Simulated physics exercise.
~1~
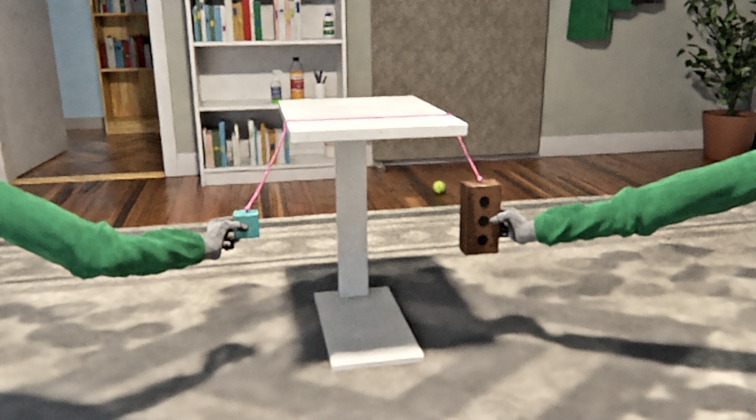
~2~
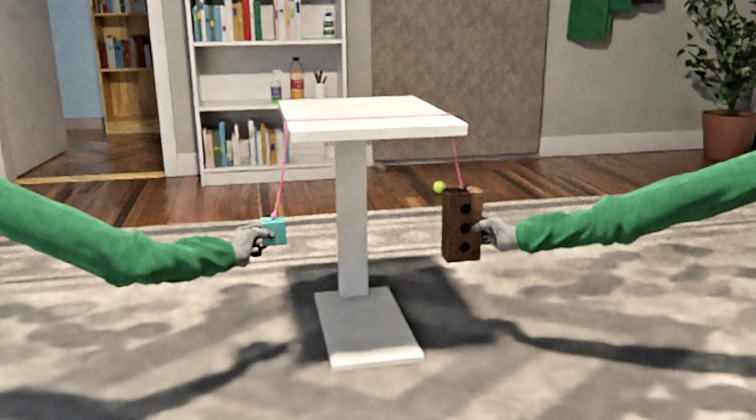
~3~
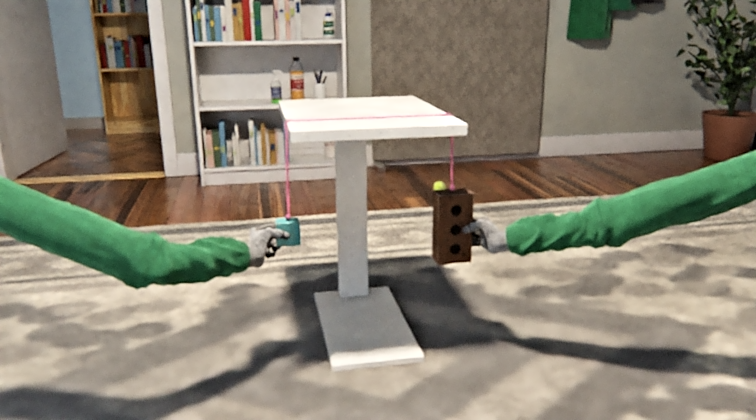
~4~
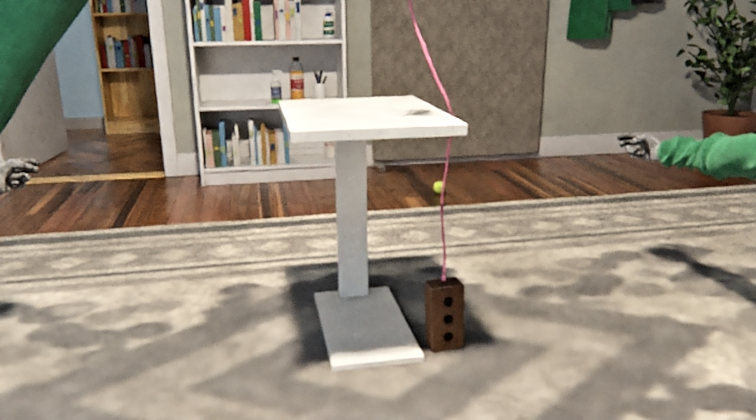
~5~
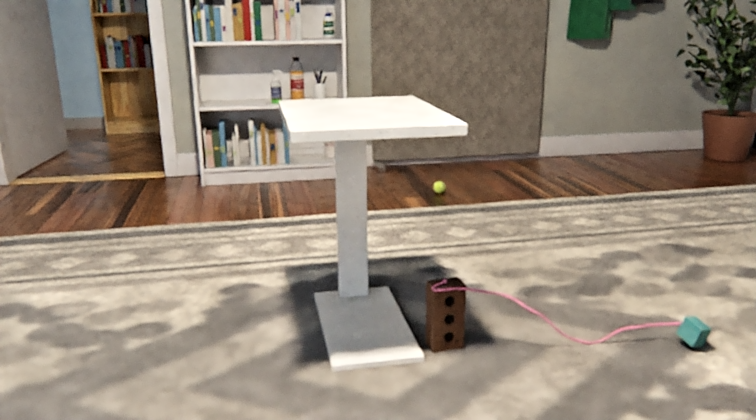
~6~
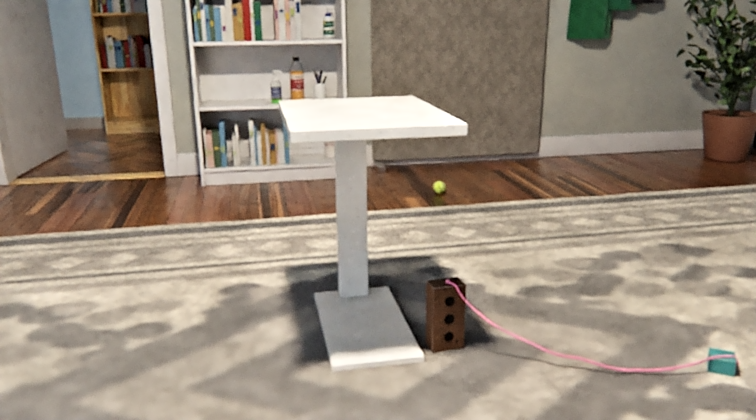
In a living room seen from the front, a white side table stands on a patterned grey rug, with bookshelves behind it and a potted plant at right. A pink string lies across the tabletop, tied to a small teal block on the left and a larger brown brick with dark holes on the right. Two green-sleeved arms hold these loads, move them inward beneath the table edges, then let go and draw back. The brick drops to the rug as the string runs rightward, pulling the block up and over. The block lands at right and ends farther right, still joined to the upright brick.
